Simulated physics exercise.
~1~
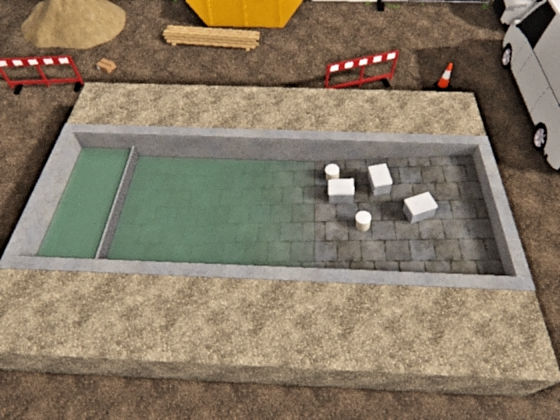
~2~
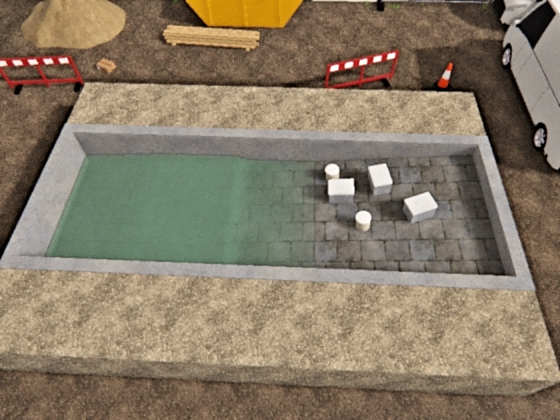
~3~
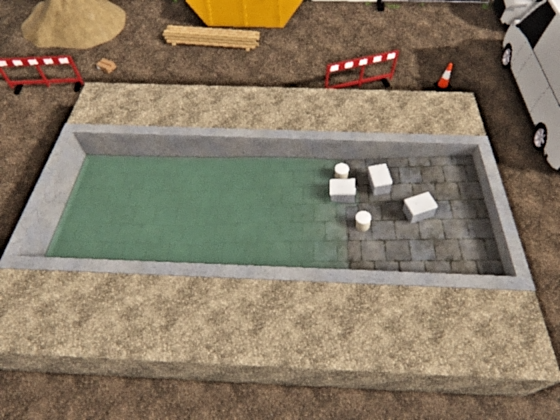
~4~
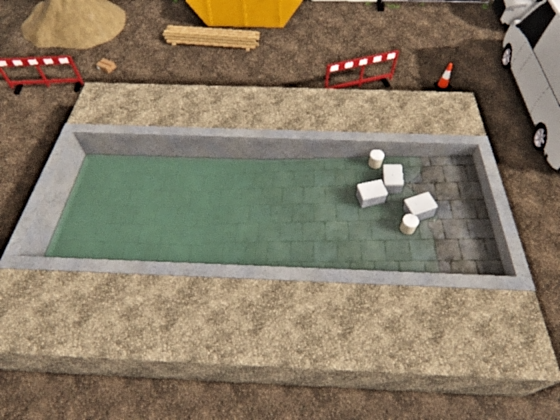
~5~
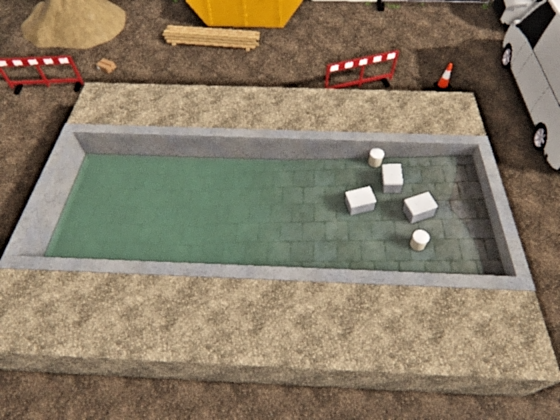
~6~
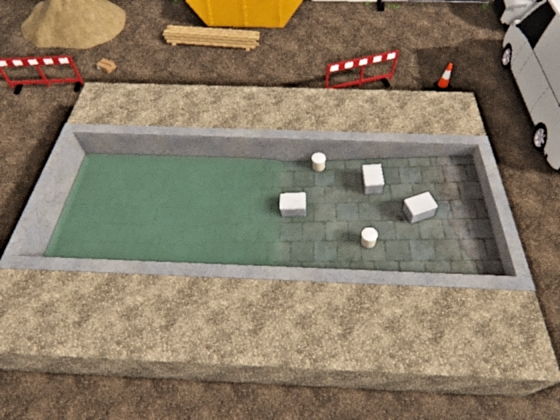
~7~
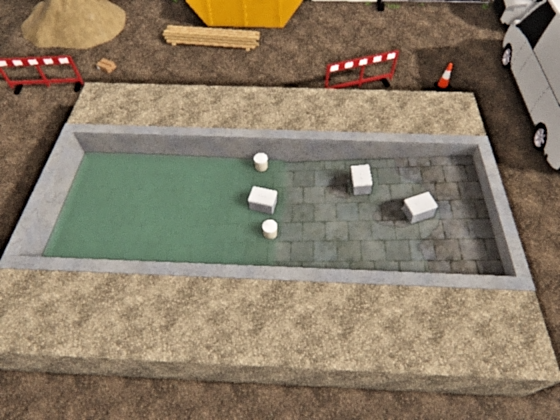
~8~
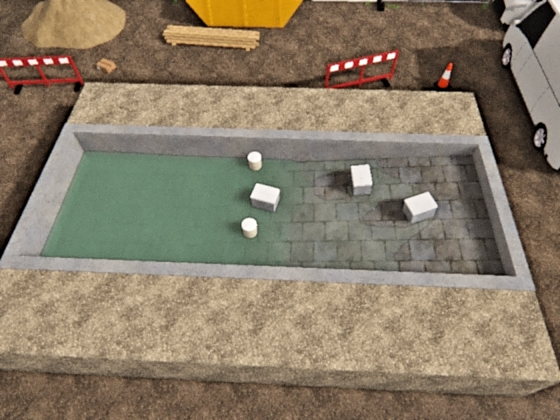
Green water surging along a shallow concrete basin, sweeping white blocks and cylinders right, then left, leaving two blocks behind on the paving.
